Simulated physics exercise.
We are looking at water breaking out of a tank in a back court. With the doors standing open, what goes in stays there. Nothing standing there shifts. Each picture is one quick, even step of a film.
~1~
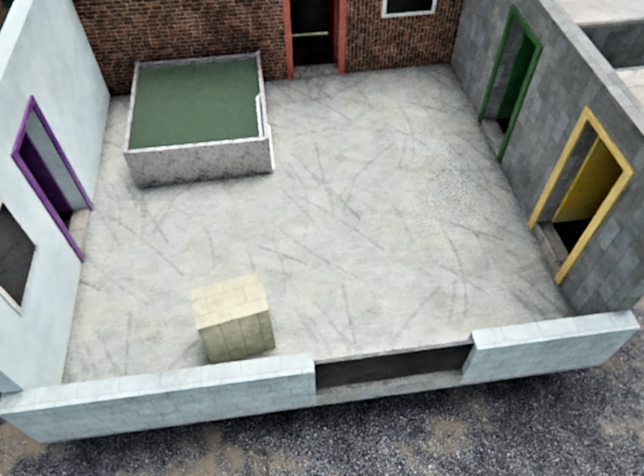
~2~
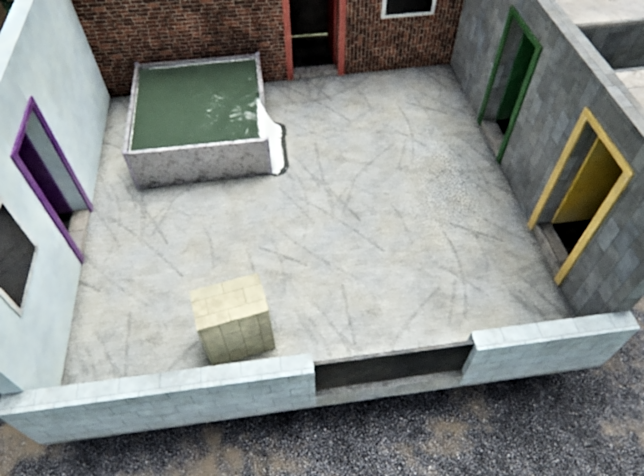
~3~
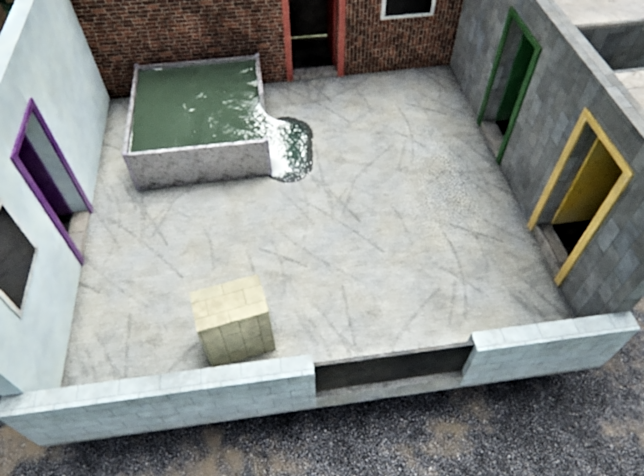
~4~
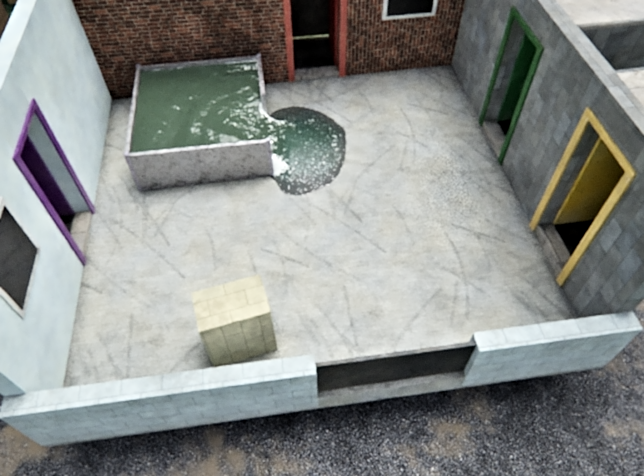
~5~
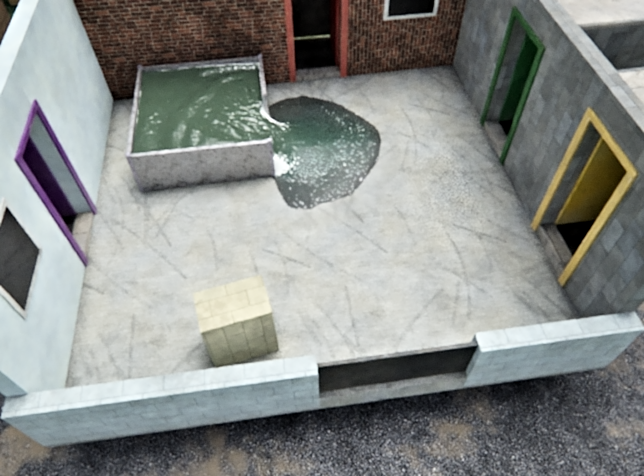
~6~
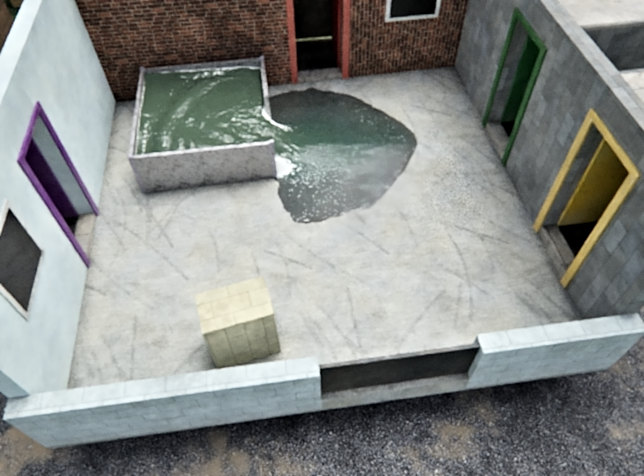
At the start, a low-walled tank of still green water sits at the back left of a walled court with open doorways. Water bursts out through a gap in its right side, then spreads across the pale floor in a widening pool, reaching rightward and toward the viewer.
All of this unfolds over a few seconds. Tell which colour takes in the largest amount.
The largest amount goes in at green.
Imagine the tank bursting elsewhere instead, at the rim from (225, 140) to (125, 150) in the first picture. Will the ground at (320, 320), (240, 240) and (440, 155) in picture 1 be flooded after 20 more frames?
Going through them one by one, I'd call them sodden, sodden and spared.
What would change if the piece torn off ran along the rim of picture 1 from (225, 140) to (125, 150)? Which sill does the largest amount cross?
That would be the one in purple, I think.
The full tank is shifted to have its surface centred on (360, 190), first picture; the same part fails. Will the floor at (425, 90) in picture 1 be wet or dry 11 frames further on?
That place is soaked.
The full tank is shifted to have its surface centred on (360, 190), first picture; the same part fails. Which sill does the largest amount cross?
I'd point to the yellow-painted one.
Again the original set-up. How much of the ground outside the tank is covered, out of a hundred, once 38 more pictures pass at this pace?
Roughly 70 per cent.
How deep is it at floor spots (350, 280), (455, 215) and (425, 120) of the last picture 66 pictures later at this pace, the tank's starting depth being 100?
8, 12 and 10 in a hundred, in turn.
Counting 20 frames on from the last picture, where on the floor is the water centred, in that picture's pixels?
Point: (321, 157).
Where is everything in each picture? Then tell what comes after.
The tank at (198, 102) is whole and still, in the first picture.
Water pours out at (265, 137) and has run to (276, 125), in the second picture.
The front is at (305, 127), out from the gap at (265, 141), in the third picture.
Water pours out at (267, 142) and has run to (341, 133), in the fourth picture.
The front is at (372, 130), out from the gap at (268, 142), in the fifth picture.
The front is at (412, 145), out from the gap at (270, 144), in the sixth picture.
A moment on, water covers 35 % of the floor; yellow door not reached, red door wet at the sill, nothing in, purple door not reached, green door a trickle in.
Next, water covers 50 % of the floor; yellow door wet at the sill, nothing in, red door wet at the sill, nothing in, purple door not reached, green door some in.
Then, water covers 50 % of the floor; yellow door wet at the sill, nothing in, red door wet at the sill, nothing in, purple door not reached, green door a lot in.
Later, water covers 70 % of the floor; yellow door wet at the sill, nothing in, red door wet at the sill, nothing in, purple door not reached, green door a lot in.
In the end, water covers 95 % of the floor; yellow door wet at the sill, nothing in, red door wet at the sill, nothing in, purple door wet at the sill, nothing in, green door a lot in; the green door has let in the most.
